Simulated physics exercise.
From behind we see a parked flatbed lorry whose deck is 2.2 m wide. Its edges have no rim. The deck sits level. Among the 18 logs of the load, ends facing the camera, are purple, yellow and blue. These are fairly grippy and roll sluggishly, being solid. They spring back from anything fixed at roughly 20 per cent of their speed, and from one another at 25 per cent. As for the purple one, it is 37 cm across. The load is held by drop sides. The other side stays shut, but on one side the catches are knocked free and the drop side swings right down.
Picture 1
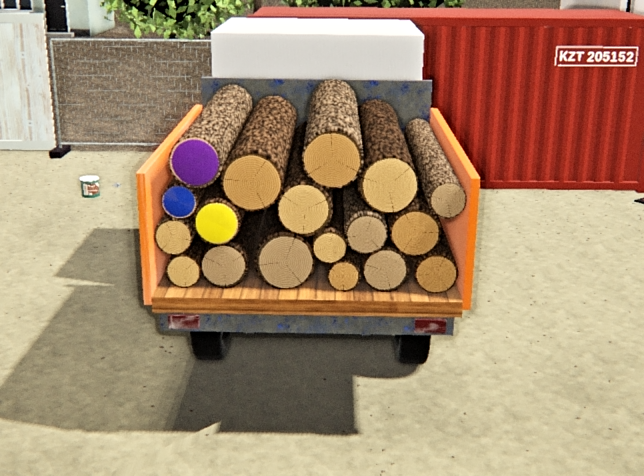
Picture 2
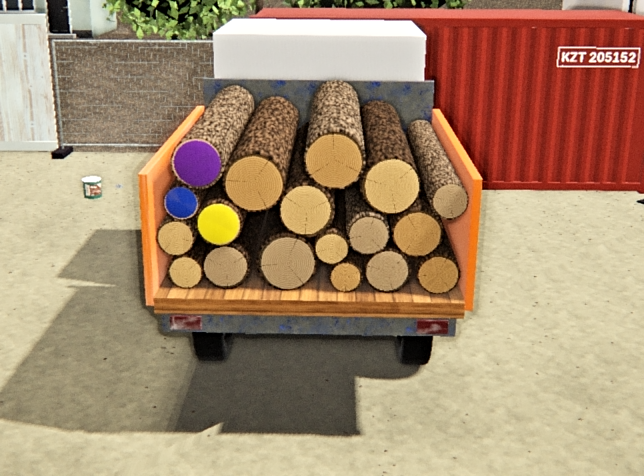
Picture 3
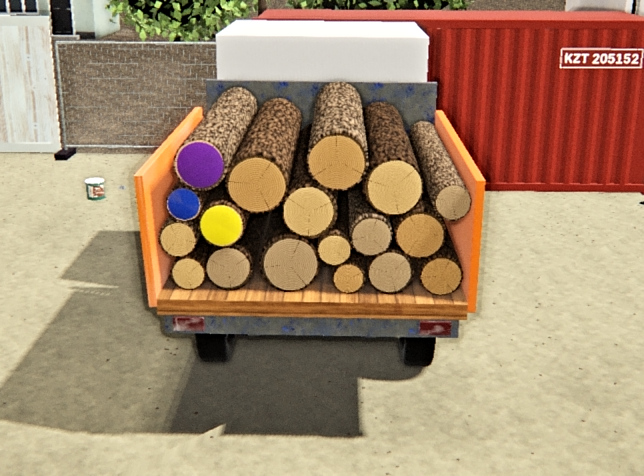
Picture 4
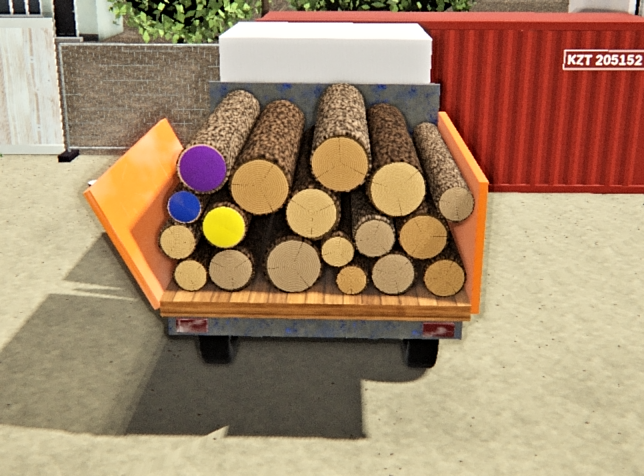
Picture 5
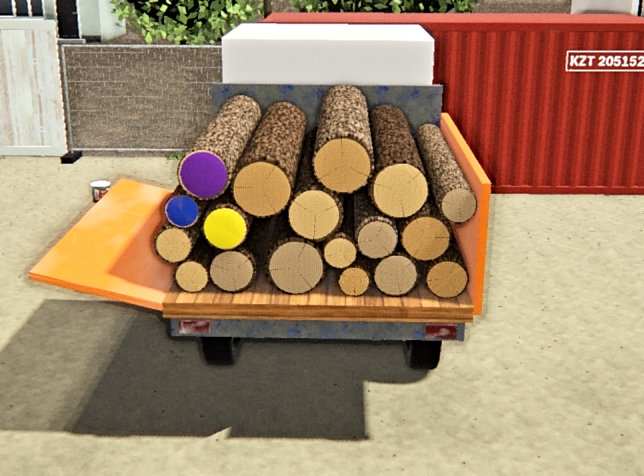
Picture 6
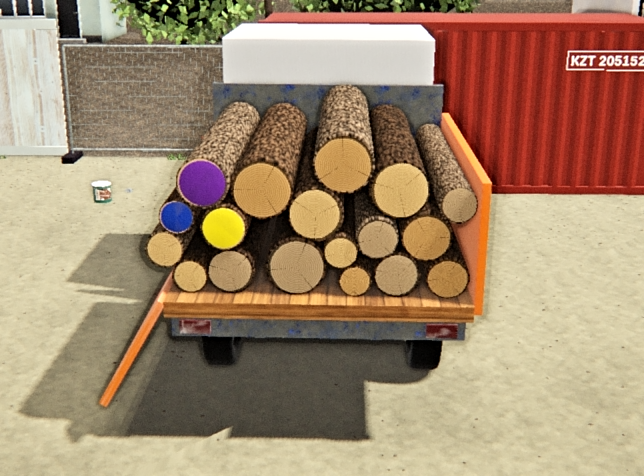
On a sandy yard, a loaded truck's left side board swings down as logs shift slightly.
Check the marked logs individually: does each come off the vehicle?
Purple: Does, yellow: Does, blue: Does.
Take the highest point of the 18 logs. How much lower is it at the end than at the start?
40 cm.
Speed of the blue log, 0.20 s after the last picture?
Near 1.0 m/s at that time.
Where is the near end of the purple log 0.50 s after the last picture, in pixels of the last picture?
(128, 250), roughly.
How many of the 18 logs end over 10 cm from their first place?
In all, 14.
Another 0.2 s on from the last picture, purple is up on others, 15 cm from the left edge, rolling left; yellow is up on others, 40 cm from the left edge, rolling left; blue is dropping off the left side; 2 gone from the deck.
Another 0.5 s on from the last picture, purple is dropping off the left side; yellow is up on others, 25 cm from the left edge, rolling left; blue is dropping off the left side; 3 gone from the deck.
Another 0.7 s on from the last picture, purple is dropping off the left side; yellow is up on others, 10 cm from the left edge, rolling left; blue is dropping off the left side; 3 gone from the deck.
Another 1.0 s on from the last picture, purple is dropping off the left side; yellow is dropping off the left side; blue is dropping off the left side; 4 gone from the deck.
In the end (4.8 s after the last picture), purple is down on the left; yellow is on the ground to the left; blue is on the ground to the left; 8 gone from the deck.
